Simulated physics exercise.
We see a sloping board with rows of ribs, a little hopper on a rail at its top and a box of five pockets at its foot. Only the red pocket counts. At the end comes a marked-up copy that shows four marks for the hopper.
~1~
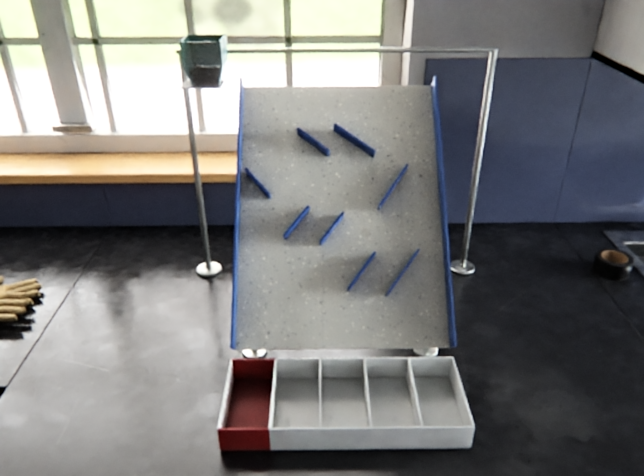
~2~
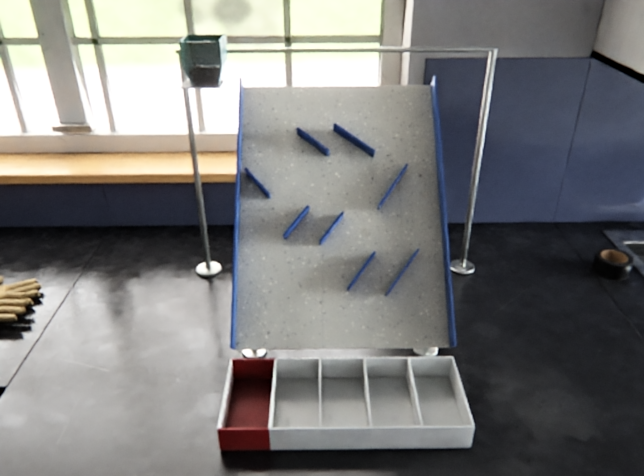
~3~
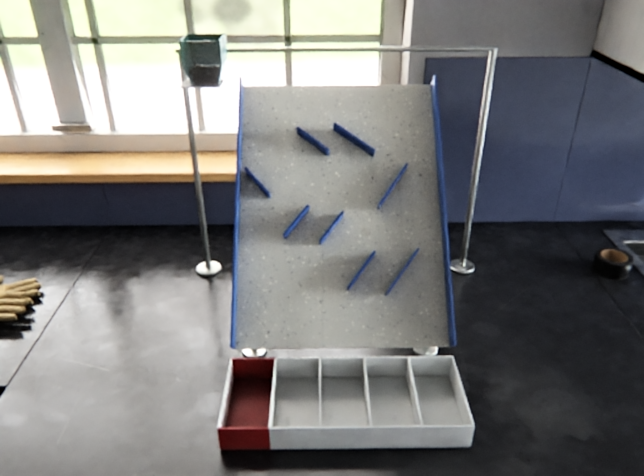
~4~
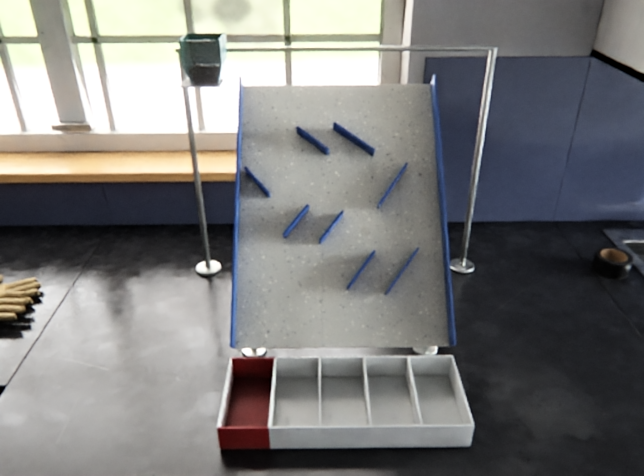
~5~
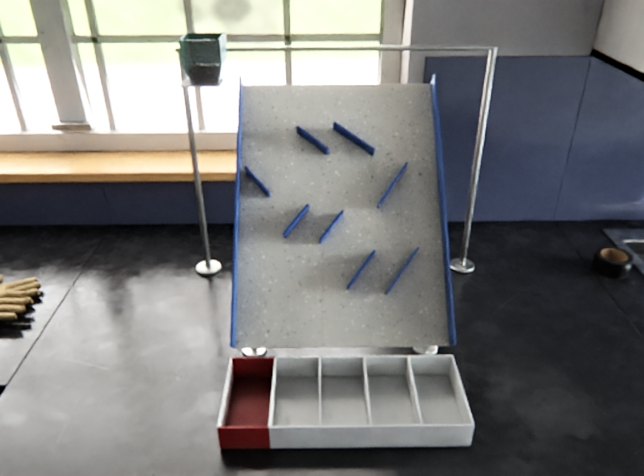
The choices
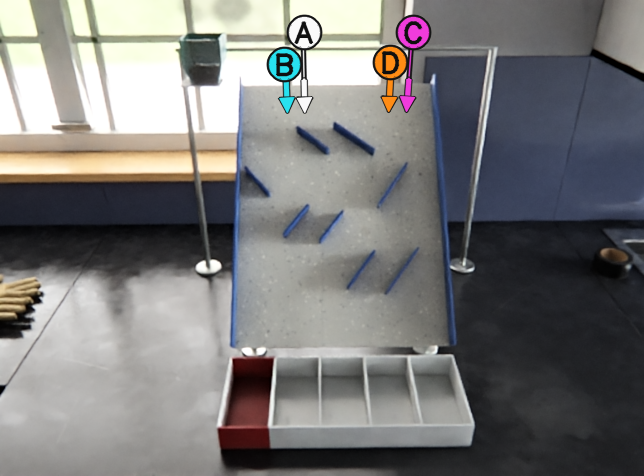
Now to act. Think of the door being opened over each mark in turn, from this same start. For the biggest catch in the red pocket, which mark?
Choose B.
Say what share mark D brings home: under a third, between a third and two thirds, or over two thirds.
Mark D gives under a third.
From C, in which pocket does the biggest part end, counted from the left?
The fifth.
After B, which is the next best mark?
A it is.
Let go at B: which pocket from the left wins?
It is the first one.
On the marked copy, mark A meets the board at (304, 107); mark B meets the board at (287, 107); mark C meets the board at (406, 106); mark D meets the board at (388, 106).
For mark A, roughly a third in the red pocket, roughly two thirds in other pockets.
For mark B, the larger part in the red pocket, roughly a quarter in other pockets.
For mark C, not one piece in the red pocket, almost all in other pockets.
For mark D, just a few in the red pocket, almost all in other pockets.
